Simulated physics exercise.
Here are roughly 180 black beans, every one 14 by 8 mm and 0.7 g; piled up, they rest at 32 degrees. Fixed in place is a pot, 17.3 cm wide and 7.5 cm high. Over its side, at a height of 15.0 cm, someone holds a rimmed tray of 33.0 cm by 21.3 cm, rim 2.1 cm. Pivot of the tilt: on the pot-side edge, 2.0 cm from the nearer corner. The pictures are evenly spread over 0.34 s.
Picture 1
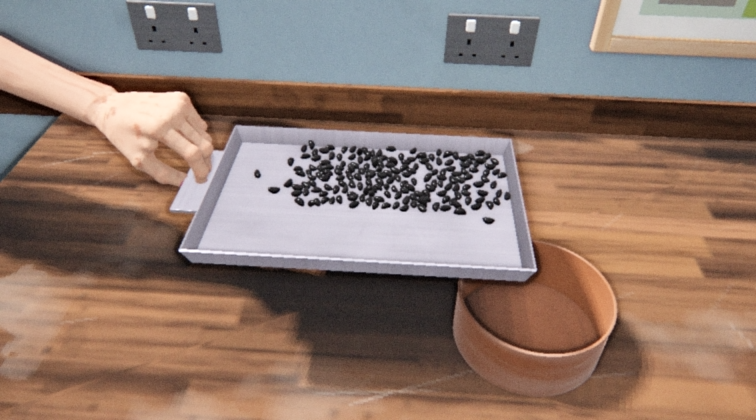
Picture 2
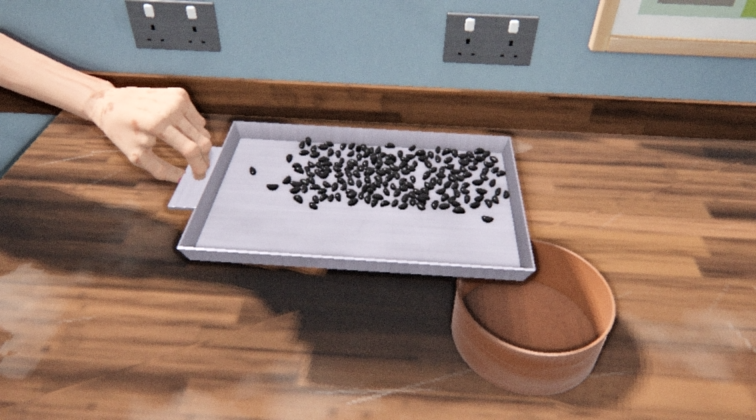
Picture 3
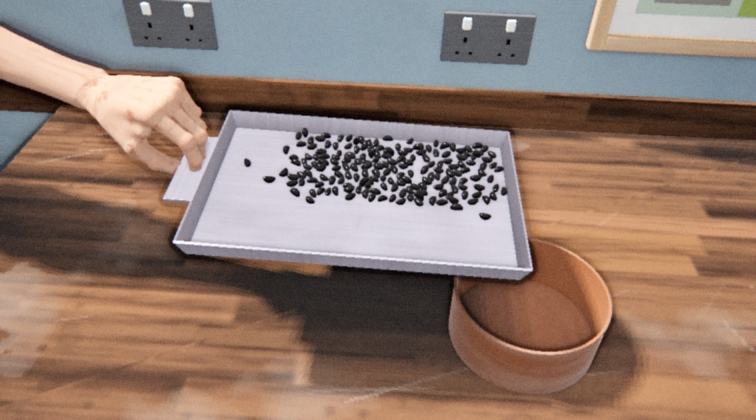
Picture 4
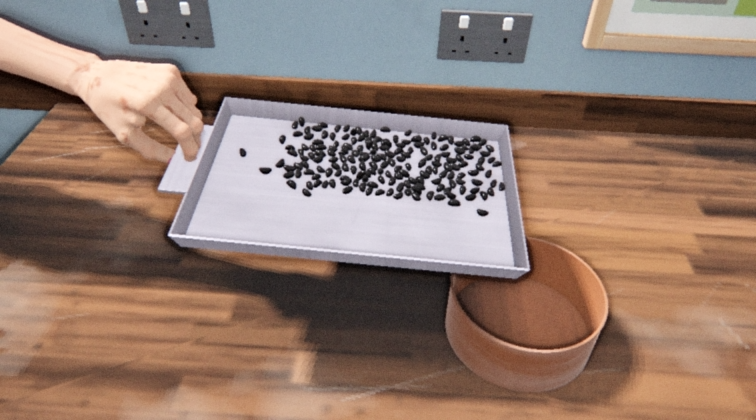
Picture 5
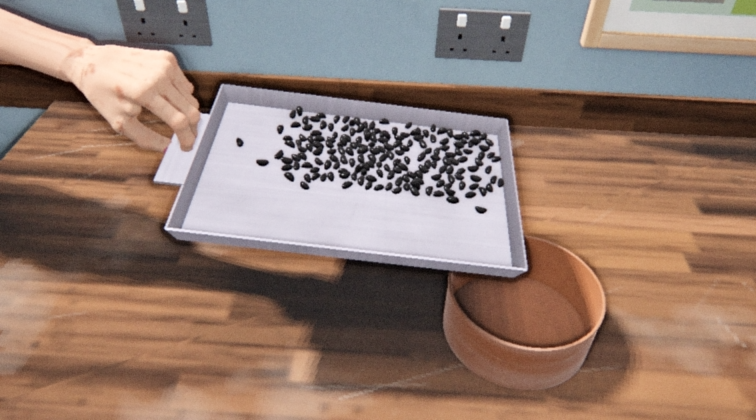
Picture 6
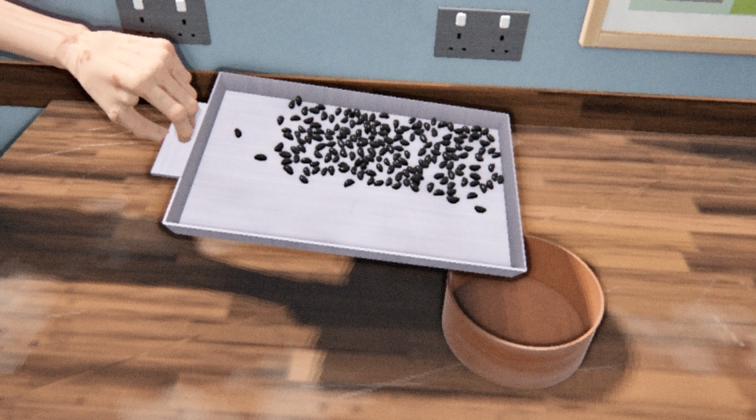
A hand gradually raising the left side of a grey rimmed tray of scattered black beans beside a round brown pot.
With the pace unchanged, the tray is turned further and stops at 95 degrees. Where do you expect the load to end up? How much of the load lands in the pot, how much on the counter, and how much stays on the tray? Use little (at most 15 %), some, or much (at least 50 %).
Pot - some, counter - much, tray - little.
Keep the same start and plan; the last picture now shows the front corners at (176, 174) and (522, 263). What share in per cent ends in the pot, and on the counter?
Pot 90; counter 10.
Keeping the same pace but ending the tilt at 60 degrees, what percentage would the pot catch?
Around 0 per cent, then.
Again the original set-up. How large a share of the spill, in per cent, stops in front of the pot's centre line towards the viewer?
I'd put it at around 100 per cent.
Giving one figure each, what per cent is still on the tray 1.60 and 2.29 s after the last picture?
Earlier moment 90, later moment 0.
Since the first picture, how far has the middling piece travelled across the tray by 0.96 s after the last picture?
About 14 cm.
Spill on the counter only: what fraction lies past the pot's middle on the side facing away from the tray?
Near 50 in a hundred.
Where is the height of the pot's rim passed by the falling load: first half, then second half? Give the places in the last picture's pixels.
(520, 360) first, (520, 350) later, roughly.
Then, 0.96 s after the last picture, tilt 50 degrees; the tray holds 100 %, the pot 0 %.
Then, 1.60 s after the last picture, tilt 76 degrees; the tray holds 90 %, the pot 0 %.
Then, 2.29 s after the last picture, tilt 95 degrees; the tray holds 0 %, the pot 35 %.
In the end, pot 35 %, counter 65 %, tray 0 %.
